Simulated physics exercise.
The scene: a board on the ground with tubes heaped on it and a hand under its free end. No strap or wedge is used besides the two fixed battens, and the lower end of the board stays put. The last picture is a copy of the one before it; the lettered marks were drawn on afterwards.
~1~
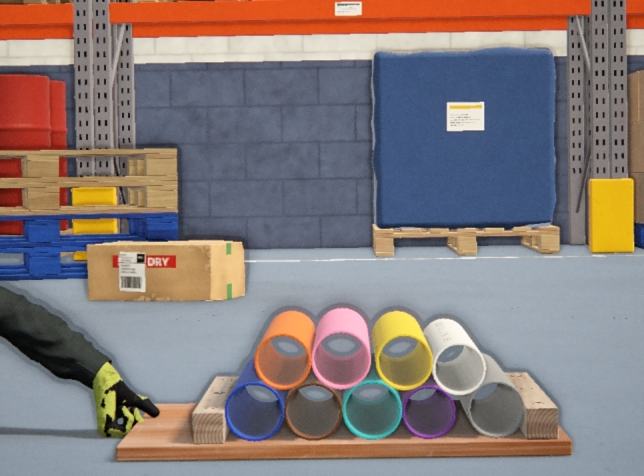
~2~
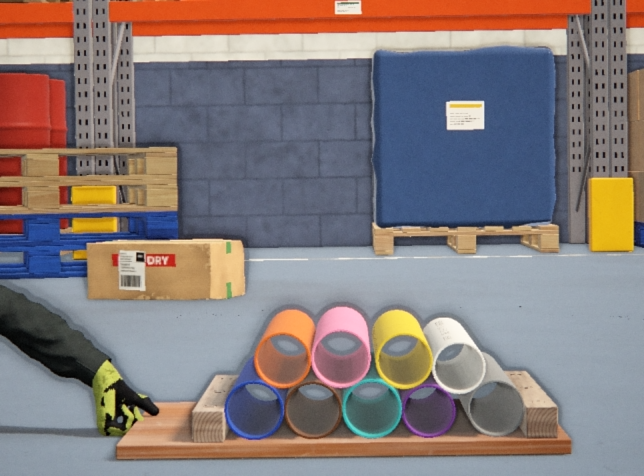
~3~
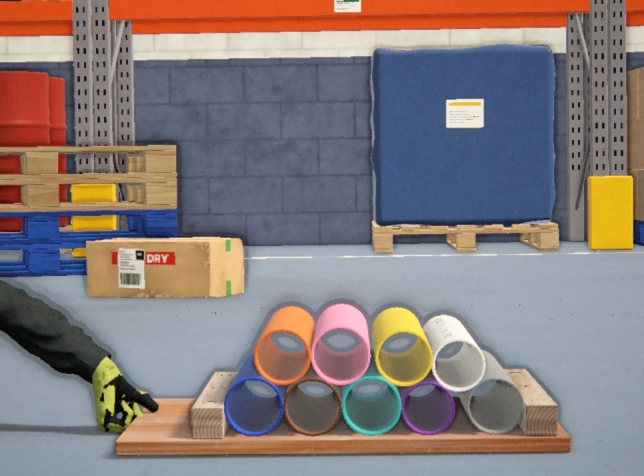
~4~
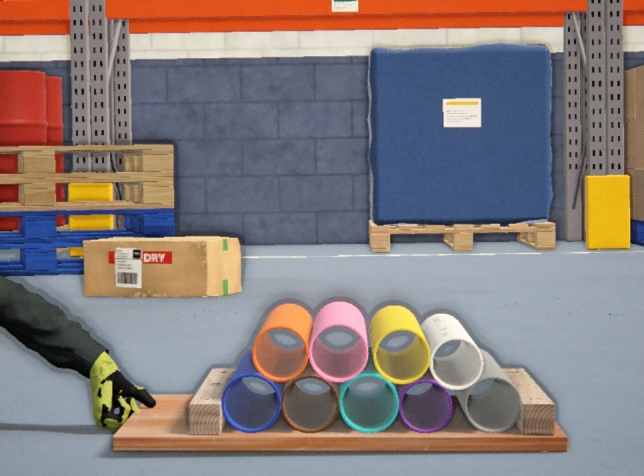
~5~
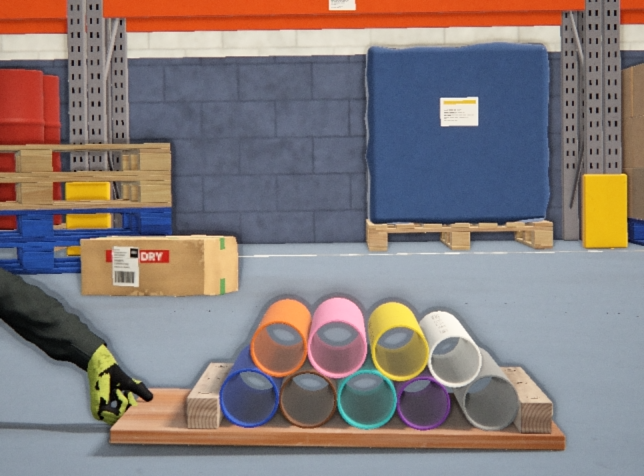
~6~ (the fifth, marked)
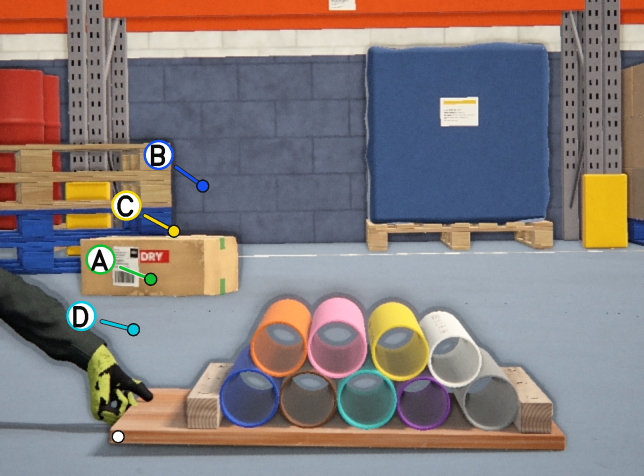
We see a gloved hand gripping the left end of a wooden board on a warehouse floor, with nine colourful tubes stacked in two rows between wooden blocks; the view shifts very slightly while the hand, board and tubes barely move.
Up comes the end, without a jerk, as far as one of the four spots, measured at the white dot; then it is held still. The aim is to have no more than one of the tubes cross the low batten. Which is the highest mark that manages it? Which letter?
It can be raised to A.
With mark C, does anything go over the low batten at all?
Yes, at C.
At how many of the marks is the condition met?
The number is two.
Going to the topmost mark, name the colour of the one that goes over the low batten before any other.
The white one.
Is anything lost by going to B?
Yes, at B.
On the copy, A at (151, 279); B at (203, 186); C at (174, 231); D at (133, 330); the white dot at (118, 437).
On A. First, board at 15°.
Then, board at 22°.
Finally, board at 22°, none over the low batten.
By contrast, B four over the low batten (pink, orange, white, yellow); C four over the low batten (pink, orange, white, yellow); D none over the low batten.
